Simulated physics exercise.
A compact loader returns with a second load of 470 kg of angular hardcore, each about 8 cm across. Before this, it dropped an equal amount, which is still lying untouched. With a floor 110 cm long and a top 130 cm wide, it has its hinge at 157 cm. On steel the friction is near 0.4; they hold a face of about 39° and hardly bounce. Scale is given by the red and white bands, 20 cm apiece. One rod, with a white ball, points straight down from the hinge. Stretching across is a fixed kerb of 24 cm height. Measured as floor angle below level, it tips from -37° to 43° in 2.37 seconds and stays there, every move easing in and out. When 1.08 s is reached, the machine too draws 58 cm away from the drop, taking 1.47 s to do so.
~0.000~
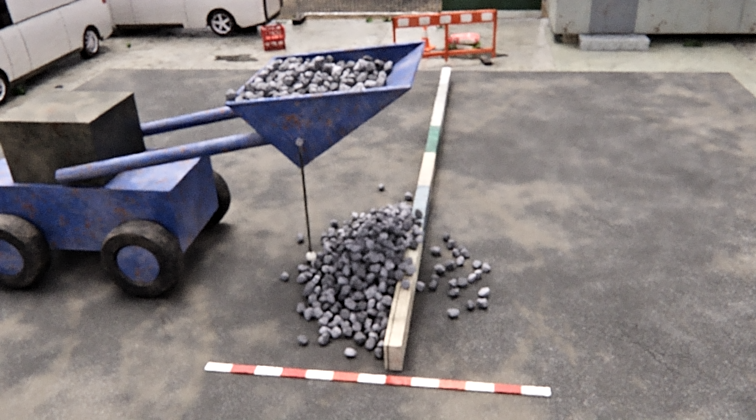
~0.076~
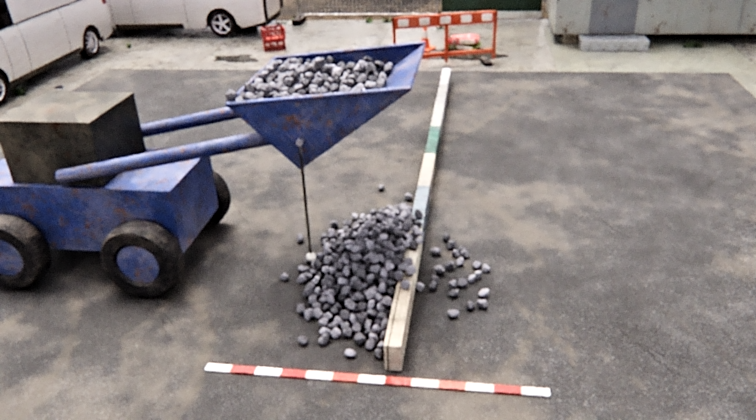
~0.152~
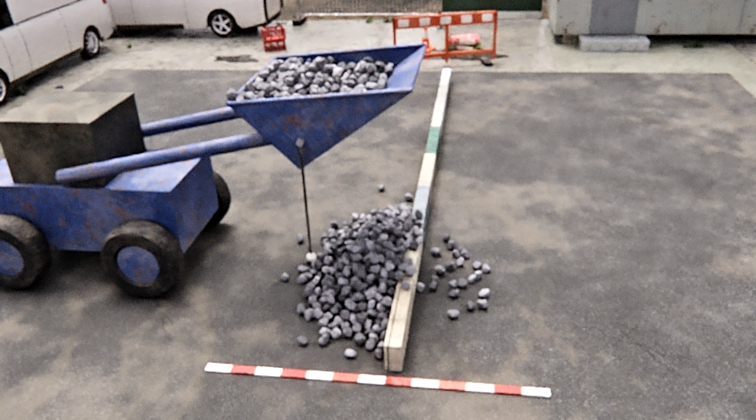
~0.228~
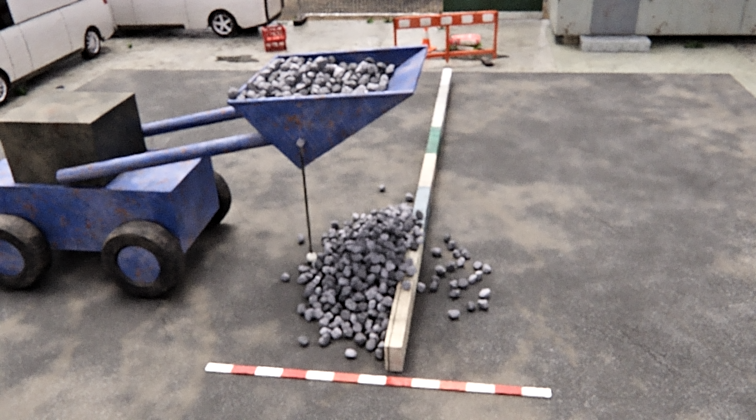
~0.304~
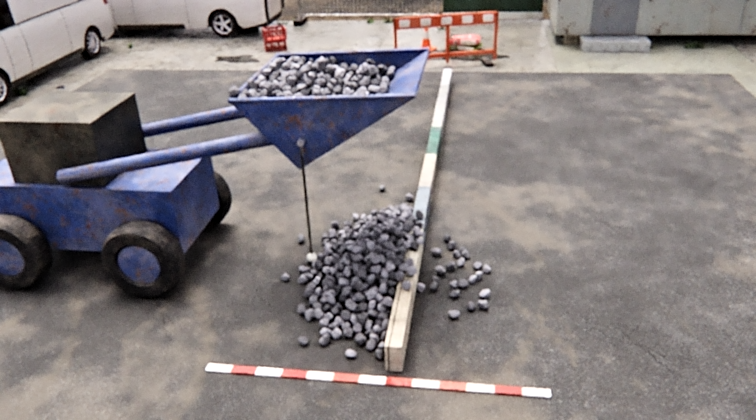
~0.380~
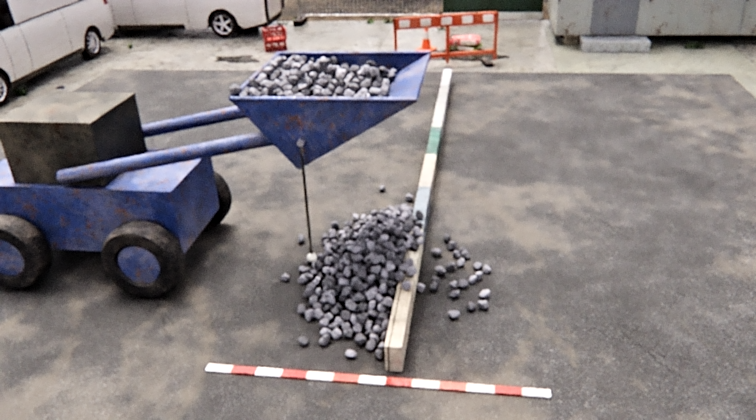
A blue loader tilts its raised bucket of grey stones slightly above a stone pile.
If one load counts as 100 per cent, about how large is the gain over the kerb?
Around 8 per cent.
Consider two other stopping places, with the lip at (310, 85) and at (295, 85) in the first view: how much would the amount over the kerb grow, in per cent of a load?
The first would add some 0 per cent and the second some 0 per cent.
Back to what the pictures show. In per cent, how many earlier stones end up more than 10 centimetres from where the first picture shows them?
Estimate: 5 %, roughly.
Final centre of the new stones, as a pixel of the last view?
In the last view, somewhere near (362, 248).
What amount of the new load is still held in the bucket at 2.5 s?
Still inside: Some 20 %.
After 1.8 s the floor is at 31°; in per cent of one load, 96 in the bucket, 100 on this side of the kerb, 4 over the kerb; the foremost stones are at (478, 280).
After 2.5 s the floor is at 43°; in per cent of one load, 18 in the bucket, 172 on this side of the kerb, 9 over the kerb; the foremost stones are at (479, 287).
After 3.0 s the floor is at 43°; in per cent of one load, 0 in the bucket, 188 on this side of the kerb, 11 over the kerb; the foremost stones are at (483, 270).
After 5.8 s the floor is at 43°; in per cent of one load, 0 in the bucket, 188 on this side of the kerb, 11 over the kerb; the foremost stones are at (483, 270). Net gain over the kerb, 8.
